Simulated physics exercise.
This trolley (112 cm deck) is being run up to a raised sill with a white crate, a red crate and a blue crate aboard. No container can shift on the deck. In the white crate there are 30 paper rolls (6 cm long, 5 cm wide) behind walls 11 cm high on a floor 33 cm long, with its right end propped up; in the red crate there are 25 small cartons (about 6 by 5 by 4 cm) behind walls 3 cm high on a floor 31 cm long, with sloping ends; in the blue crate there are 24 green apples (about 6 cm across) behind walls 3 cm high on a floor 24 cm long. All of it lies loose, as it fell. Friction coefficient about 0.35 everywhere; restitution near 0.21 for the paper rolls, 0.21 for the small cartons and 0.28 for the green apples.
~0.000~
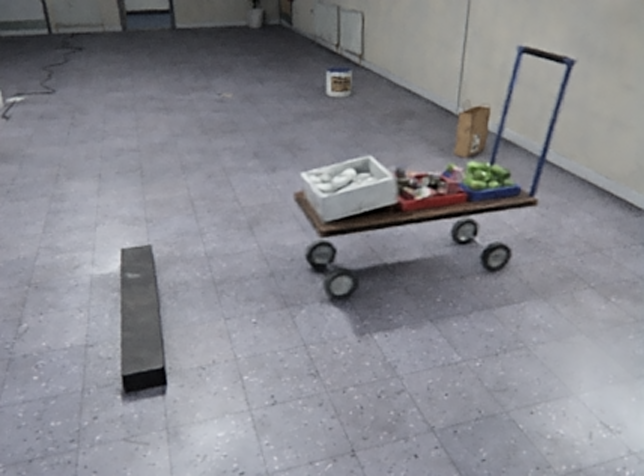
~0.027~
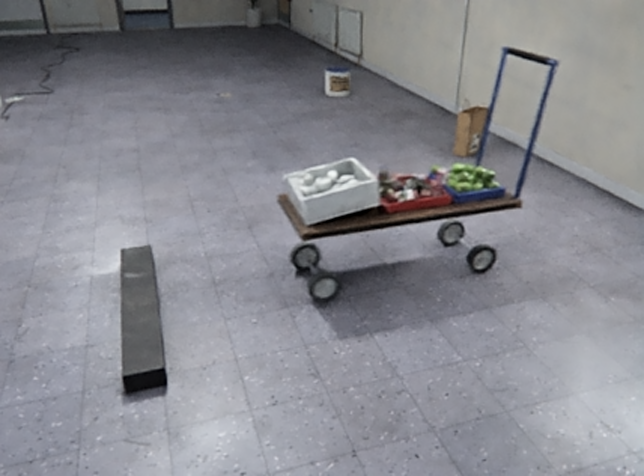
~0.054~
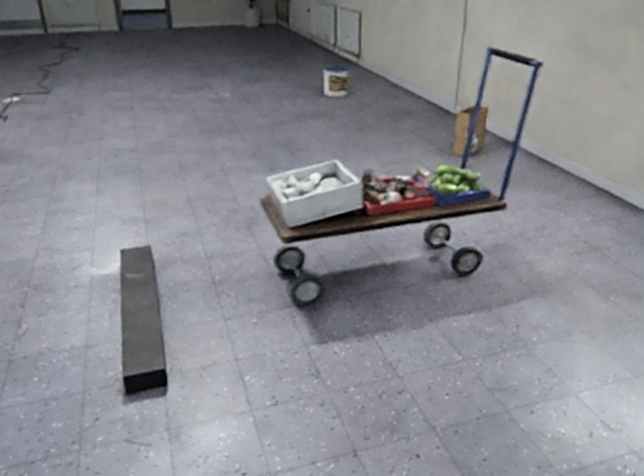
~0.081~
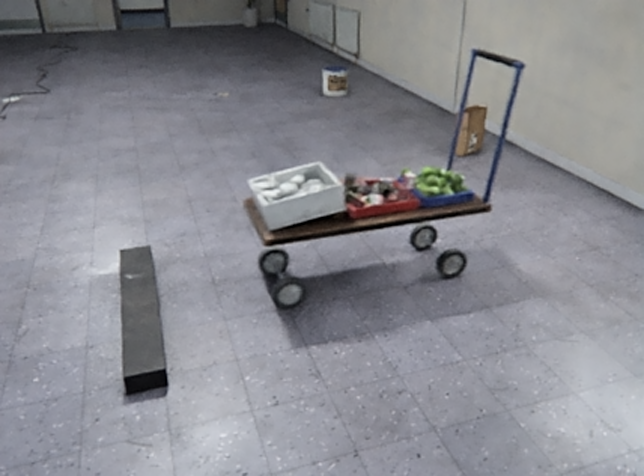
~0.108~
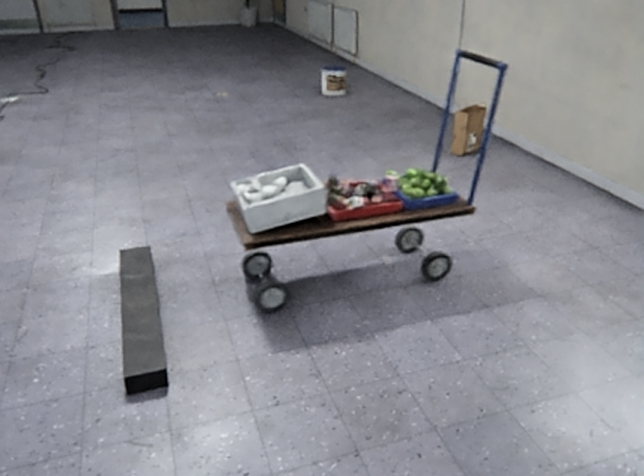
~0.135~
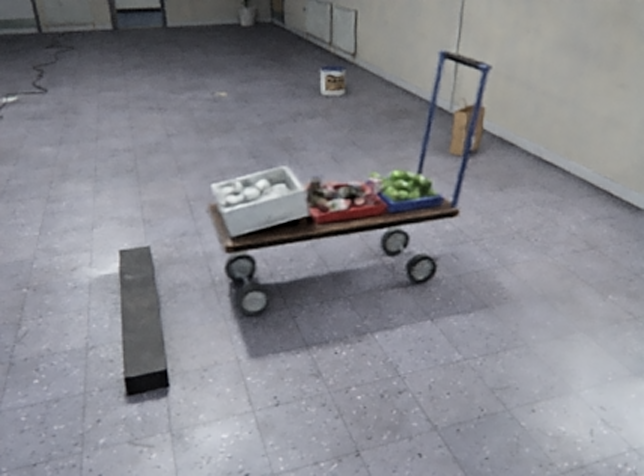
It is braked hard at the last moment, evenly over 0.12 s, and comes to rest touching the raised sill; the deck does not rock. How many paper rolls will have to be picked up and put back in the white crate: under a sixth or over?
Out of the white crate go less than a sixth of the paper rolls.
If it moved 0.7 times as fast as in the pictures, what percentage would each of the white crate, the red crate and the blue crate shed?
Then white crate 0, red crate 30, blue crate 30 per cent.
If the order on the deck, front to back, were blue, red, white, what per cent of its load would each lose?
In that case white crate 0, red crate 40, blue crate 30 per cent.
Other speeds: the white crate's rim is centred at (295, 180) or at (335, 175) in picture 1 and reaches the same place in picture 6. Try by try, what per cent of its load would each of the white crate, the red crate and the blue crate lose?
White crate 0 then 0, red crate 10 then 30, blue crate 10 then 30 per cent.
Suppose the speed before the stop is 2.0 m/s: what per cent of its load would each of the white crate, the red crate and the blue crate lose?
In that case white crate 0, red crate 30, blue crate 20 per cent.
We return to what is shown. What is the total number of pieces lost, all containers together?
About 18.
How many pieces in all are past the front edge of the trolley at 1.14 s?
About 1.
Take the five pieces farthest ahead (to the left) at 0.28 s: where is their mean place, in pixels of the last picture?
At about (152, 214).
After 0.18 s, the brake bites.
After 0.28 s, 0 of 30 out of the white crate, 2 of 25 out of the red crate and 2 of 24 out of the blue crate.
After 0.40 s, 1 of 30 out of the white crate, 7 of 25 out of the red crate and 8 of 24 out of the blue crate.
After 0.63 s, 1 of 30 out of the white crate, 8 of 25 out of the red crate and 8 of 24 out of the blue crate.
Final count (at 1.14 s), 1 of 30 out of the white crate, 9 of 25 out of the red crate and 8 of 24 out of the blue crate. Asked share, 1 of 30, 3 per cent.
